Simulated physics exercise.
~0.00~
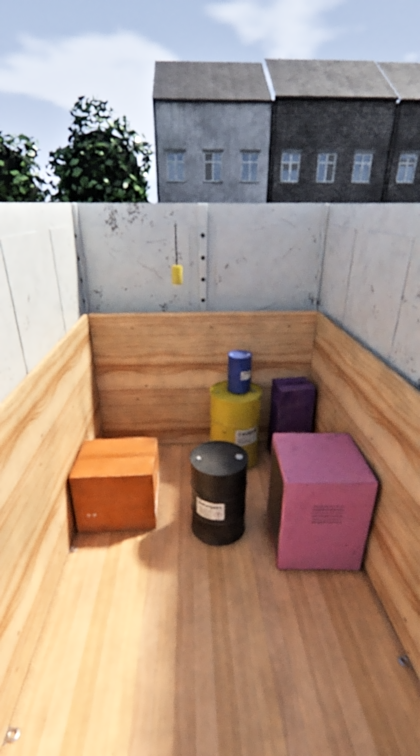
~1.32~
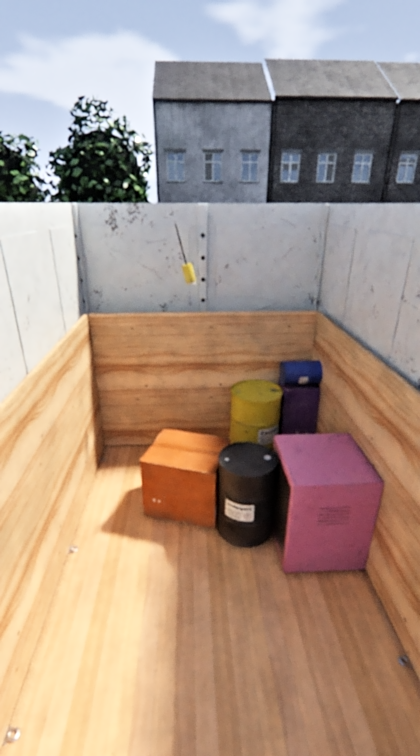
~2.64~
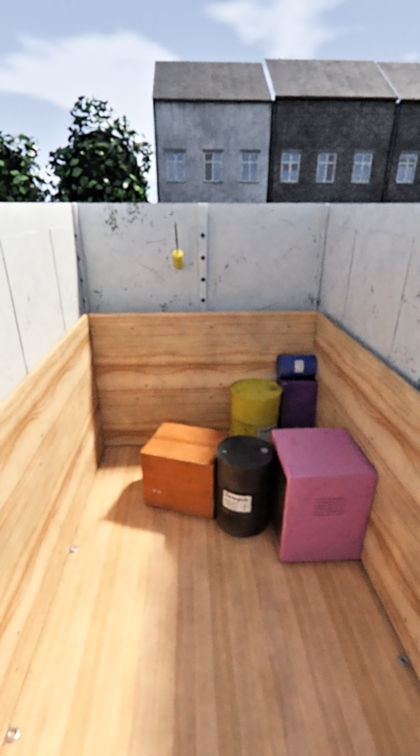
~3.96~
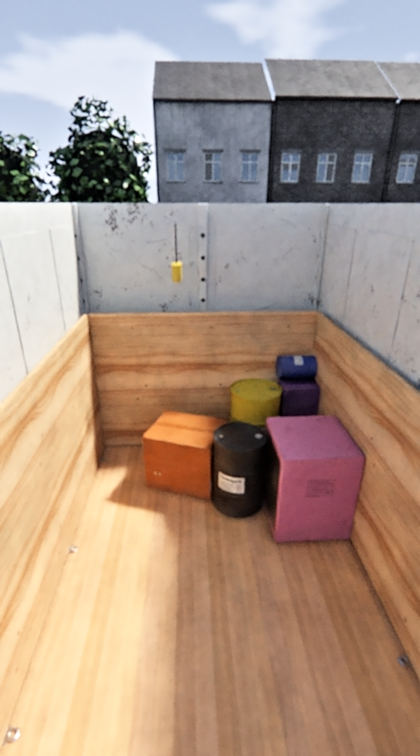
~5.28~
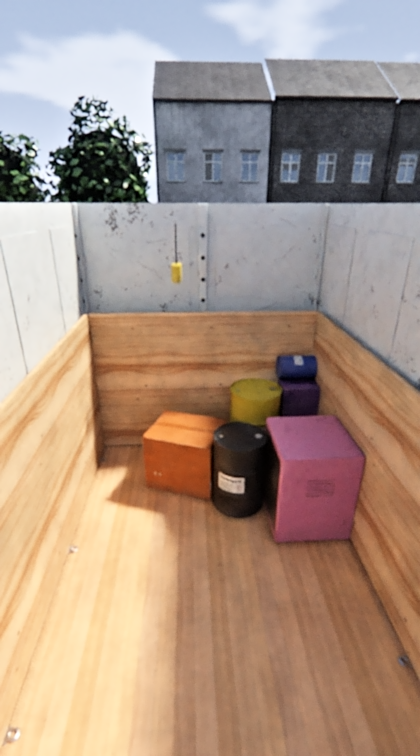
Pink box, orange box and drums sliding right in a wood-lined load bay, blue canister toppling, then all shifting forwards and settling.
